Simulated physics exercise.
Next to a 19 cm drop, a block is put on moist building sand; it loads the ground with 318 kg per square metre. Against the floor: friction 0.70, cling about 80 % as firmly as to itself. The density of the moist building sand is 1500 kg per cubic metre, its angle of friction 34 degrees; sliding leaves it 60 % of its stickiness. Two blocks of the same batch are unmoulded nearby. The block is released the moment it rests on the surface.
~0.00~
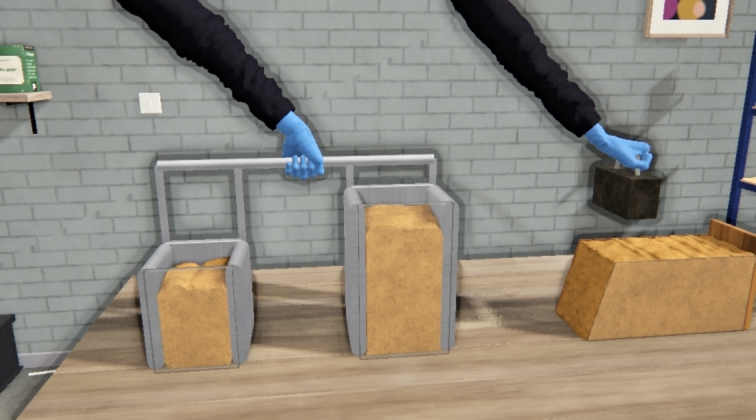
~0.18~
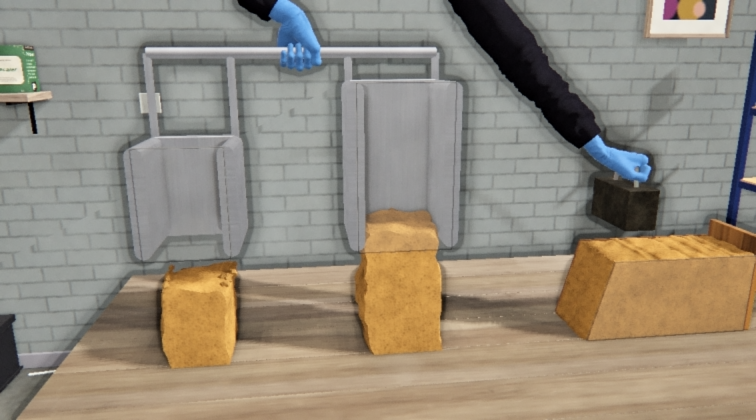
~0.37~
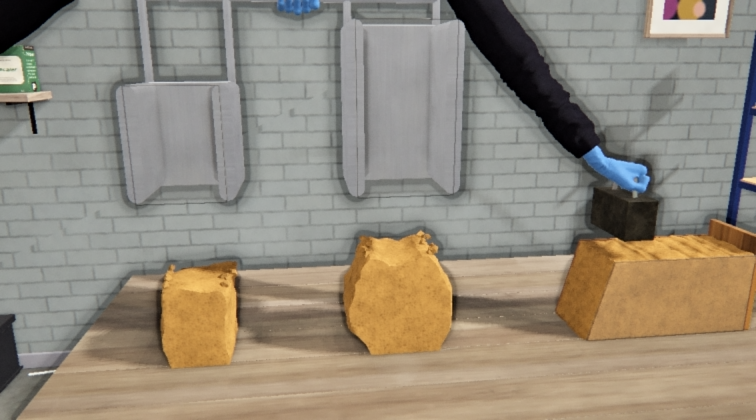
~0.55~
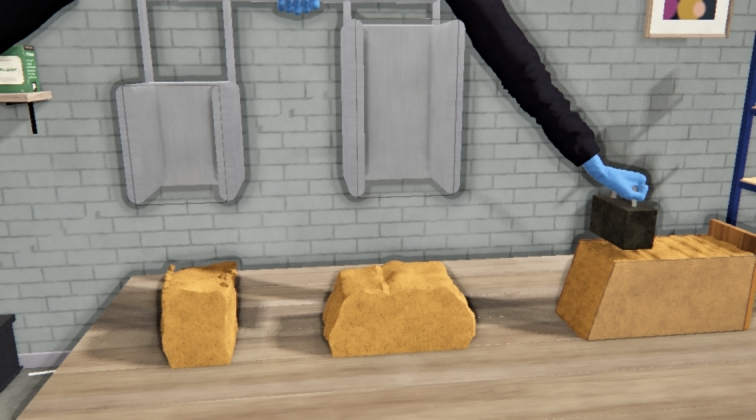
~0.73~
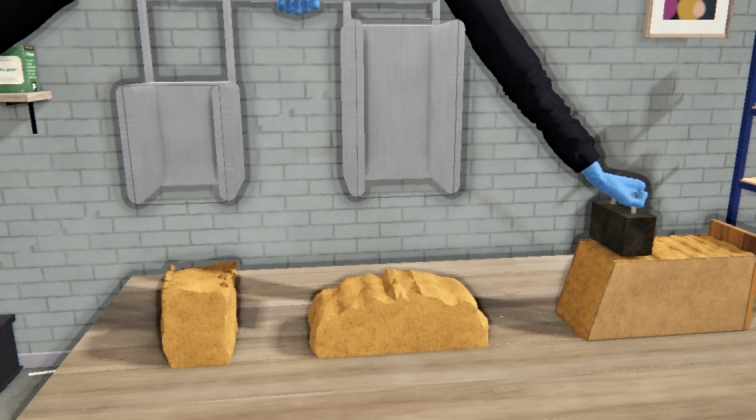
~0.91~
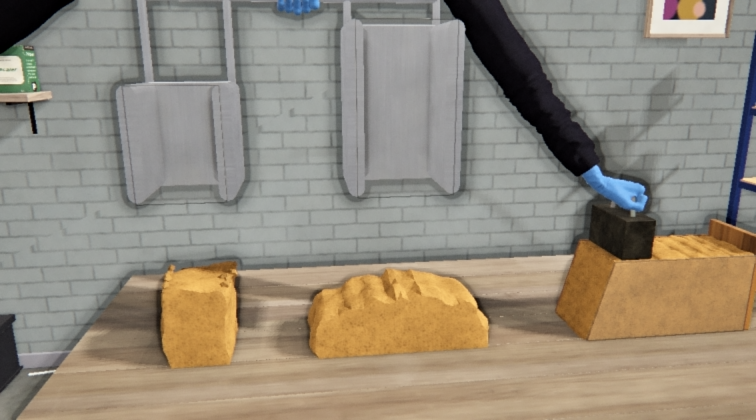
On a wooden table, a gloved hand lifted two molds off blocks of moist sand; the short one kept its shape while the tall one slumped wide, and another hand lowered a dark block onto more sand.
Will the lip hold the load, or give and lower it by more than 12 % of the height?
The bank gives.
After 1.05 s, the block is down by 10 % of the bank's height and leans 3 degrees.
After 1.22 s, the block is down by 37 % of the bank's height and leans 14 degrees.
After 1.39 s, the block is down by 51 % of the bank's height and leans 11 degrees.
After 1.55 s, the block is down by 52 % of the bank's height and leans 11 degrees.
After 1.74 s, the block is down by 52 % of the bank's height and leans 11 degrees.
